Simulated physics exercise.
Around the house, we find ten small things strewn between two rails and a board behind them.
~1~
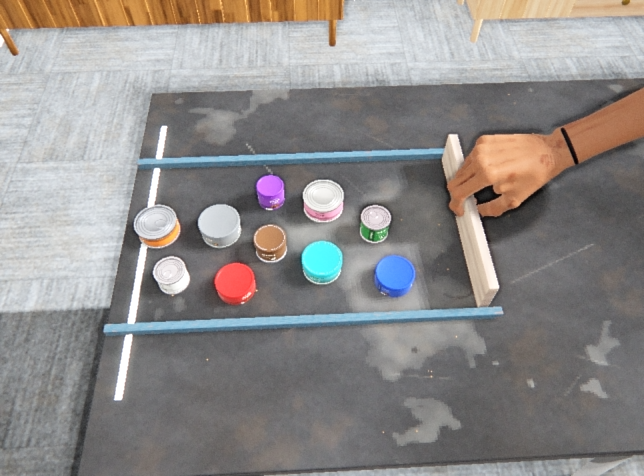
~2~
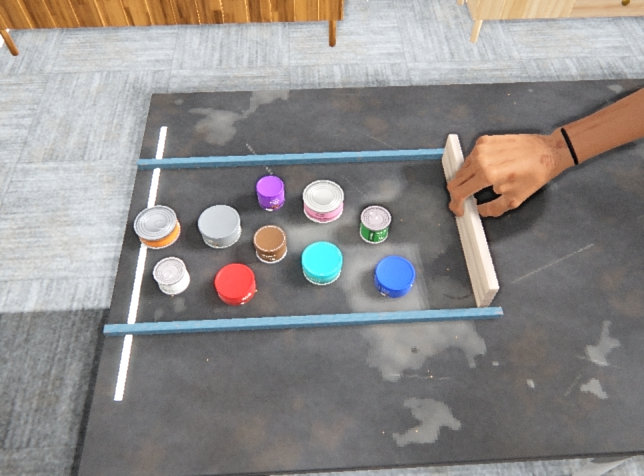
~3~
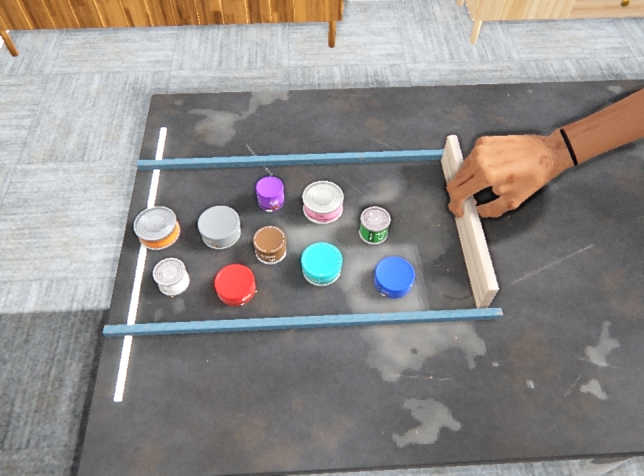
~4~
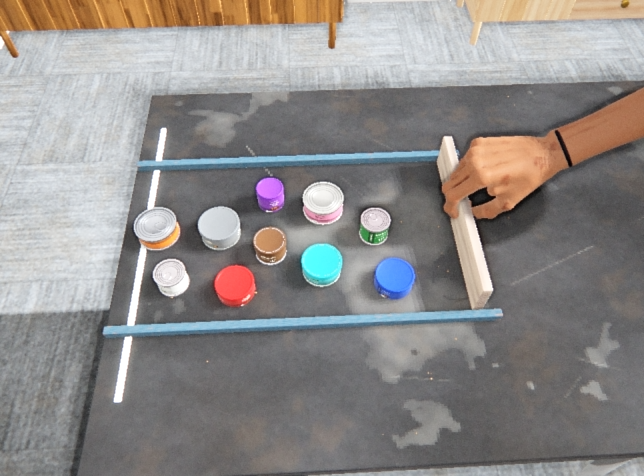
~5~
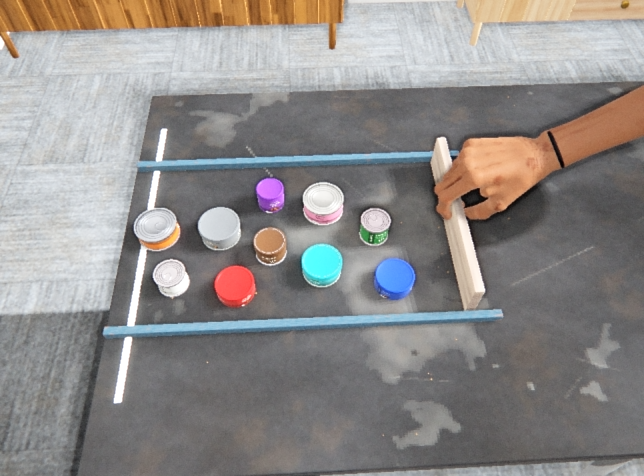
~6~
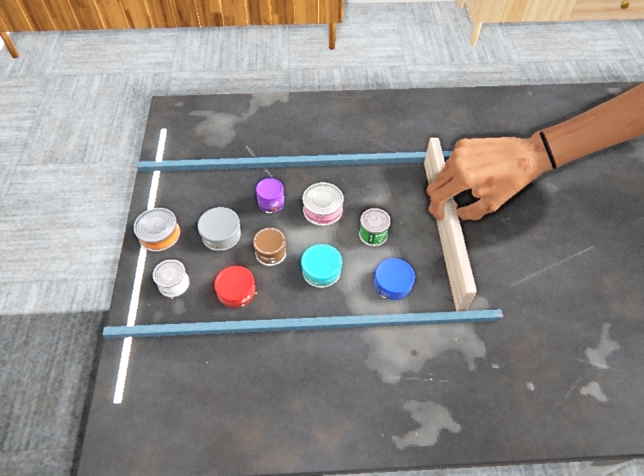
A hand gripping a pale wooden board at the right end of two blue rails holds it almost still at first, then slides it slowly a short way left. Between the rails, ten small, variously coloured pots and tins stay where they are, with a gap still separating them from the board.
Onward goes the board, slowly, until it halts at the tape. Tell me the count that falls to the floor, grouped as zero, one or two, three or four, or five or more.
The count is five or more.
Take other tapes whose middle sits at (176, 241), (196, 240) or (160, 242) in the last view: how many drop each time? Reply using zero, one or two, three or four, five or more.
First three to four, then 1 or 2, and last five or more.
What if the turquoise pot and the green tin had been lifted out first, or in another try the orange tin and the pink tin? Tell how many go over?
The counts: 4 and 4.
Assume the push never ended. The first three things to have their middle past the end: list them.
The order is the orange tin, the white pot and then the grey pot.
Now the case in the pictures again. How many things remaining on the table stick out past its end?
Counting them gives 5.
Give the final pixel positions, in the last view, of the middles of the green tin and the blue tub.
Around (127, 240) and around (111, 308).
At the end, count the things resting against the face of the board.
It adds up to 5.
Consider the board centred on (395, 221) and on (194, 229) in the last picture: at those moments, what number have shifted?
By the first moment it's 1, by the second it's 10.
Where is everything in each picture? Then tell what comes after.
In the first picture, orange tin (158, 227); white pot (172, 276); grey pot (220, 226); board (467, 215); tape (145, 240).
In the second picture, white pot (172, 276); board (467, 216).
In the third picture, grey pot (220, 228); purple tub (270, 194).
In the fourth picture, orange tin (157, 229); turquoise pot (322, 265).
In the fifth picture, white pot (172, 278); pink tin (323, 204).
In the sixth picture, orange tin (157, 230); white pot (172, 279); grey pot (220, 229); board (447, 219); tape (145, 242).
A little later, none off yet; orange tin at rest near (157, 230); white pot at rest near (172, 279); grey pot at rest near (220, 229).
Next, none off yet; orange tin at rest near (157, 230); white pot at rest near (172, 279); grey pot shifted a little near (204, 227).
Later still, none off yet; orange tin tilted a little near (104, 238); white pot shifted well along near (115, 273); grey pot shifted well along near (145, 222).
When it is over, the number that fall off is five or more; down, brown tin, red tub, grey pot, white pot and orange tin.
